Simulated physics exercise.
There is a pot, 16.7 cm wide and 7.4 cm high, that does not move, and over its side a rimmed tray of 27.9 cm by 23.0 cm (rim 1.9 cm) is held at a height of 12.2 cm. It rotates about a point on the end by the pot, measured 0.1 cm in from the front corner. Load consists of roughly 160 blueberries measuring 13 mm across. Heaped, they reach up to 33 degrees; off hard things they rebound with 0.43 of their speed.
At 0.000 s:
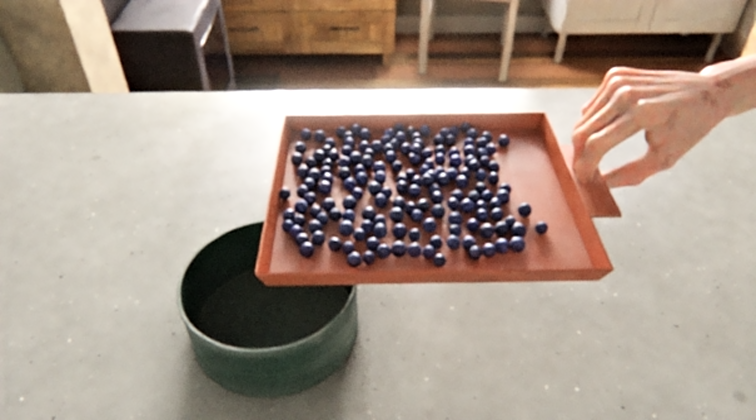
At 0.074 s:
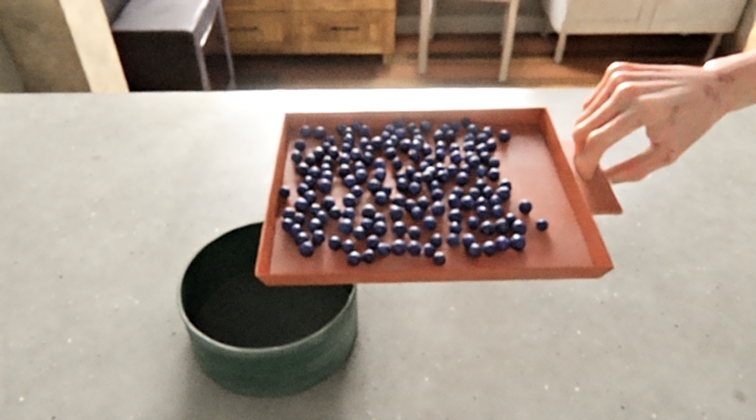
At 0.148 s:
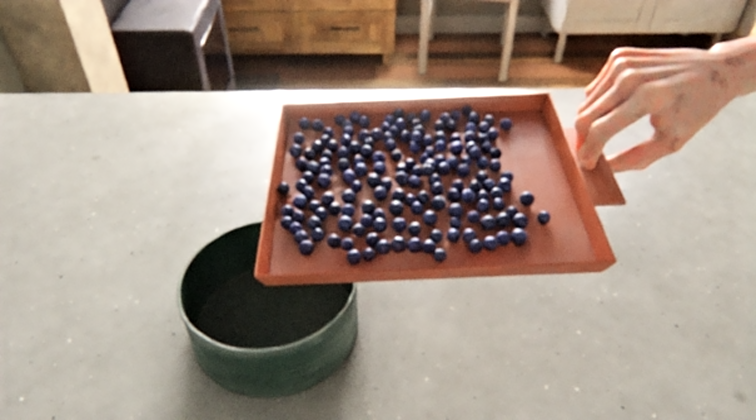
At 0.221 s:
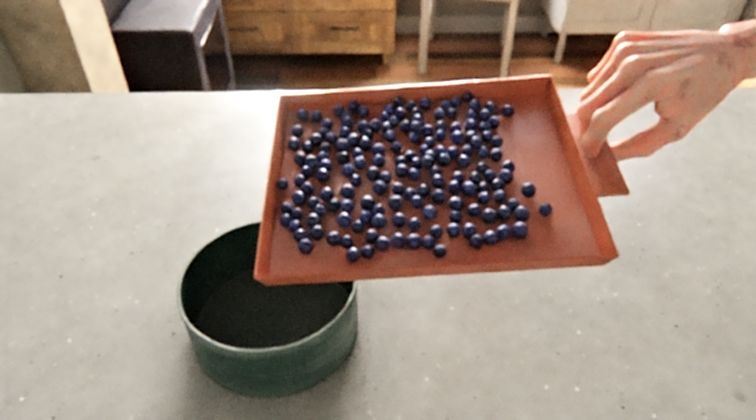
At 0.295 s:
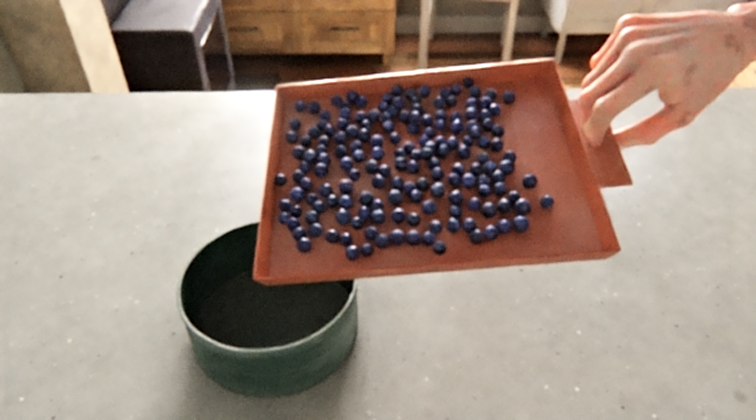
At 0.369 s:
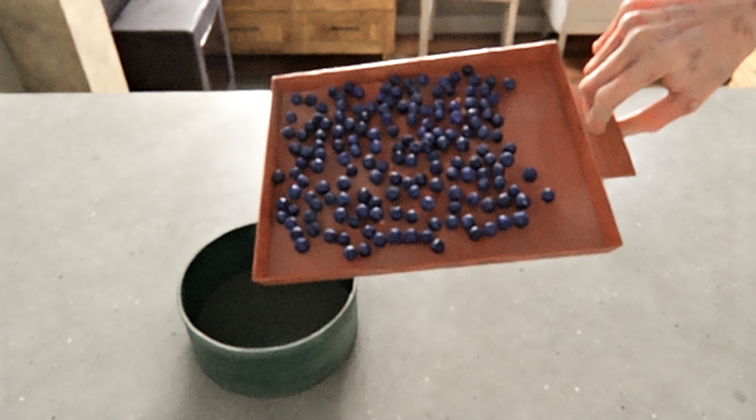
On a speckled gray countertop, a hand at the right held a reddish-brown tray of dark blueberries partly over a round green pot, then gradually tilted it, raising the far edge while the berries stayed scattered.
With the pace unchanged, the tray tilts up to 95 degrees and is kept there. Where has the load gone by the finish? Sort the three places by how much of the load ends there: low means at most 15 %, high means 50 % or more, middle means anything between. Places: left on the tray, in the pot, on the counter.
Tray - low, pot - low, counter - high.
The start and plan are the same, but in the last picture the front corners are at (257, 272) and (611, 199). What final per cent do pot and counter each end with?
Pot 45; counter 55.
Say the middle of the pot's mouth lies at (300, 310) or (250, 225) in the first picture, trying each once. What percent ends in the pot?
First try around 35 %, second around 0 %.
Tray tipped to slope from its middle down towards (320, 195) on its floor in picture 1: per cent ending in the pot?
About 55 per cent.
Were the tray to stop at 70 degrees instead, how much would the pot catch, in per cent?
Around 0 %, I reckon.
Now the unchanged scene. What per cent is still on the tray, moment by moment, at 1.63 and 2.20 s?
Close to 100 at the first time and 5 at the second.
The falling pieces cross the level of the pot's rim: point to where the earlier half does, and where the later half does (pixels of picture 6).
At roughly (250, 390) first, later on at (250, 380).
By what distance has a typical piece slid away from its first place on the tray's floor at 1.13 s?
About 6 cm.
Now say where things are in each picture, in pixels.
Tray tilt 0 degrees, front corners at (264, 269) and (604, 264); middle of the pieces at (402, 188); pot at (268, 278), in the first frame.
Tray tilt 1 degrees, front corners at (263, 269) and (605, 262); middle of the pieces at (402, 185), in the second frame.
Tray tilt 4 degrees, front corners at (263, 270) and (607, 256), lowest corner left front; middle of the pieces at (402, 179), in the third frame.
Tray tilt 8 degrees, front corners at (262, 271) and (609, 250), lowest corner left front; middle of the pieces at (402, 171), in the fourth frame.
Tray tilt 12 degrees, front corners at (261, 272) and (611, 244), lowest corner left front; middle of the pieces at (401, 164), in the fifth frame.
Tray tilt 15 degrees, front corners at (260, 274) and (613, 239), lowest corner left front; middle of the pieces at (399, 158); pot at (268, 278). Its pace works out near 50 degrees a second, in the sixth frame.
Then, at 1.13 s, tilt 53 degrees; the tray holds 100 %, the pot 0 %.
After 1.63 s, tilt 77 degrees; the tray holds 100 %, the pot 0 %.
After 2.20 s, tilt 95 degrees; the tray holds 5 %, the pot 5 %.
In the end, at 3.1 s, tray 0 %, pot 5 %, counter 95 %.
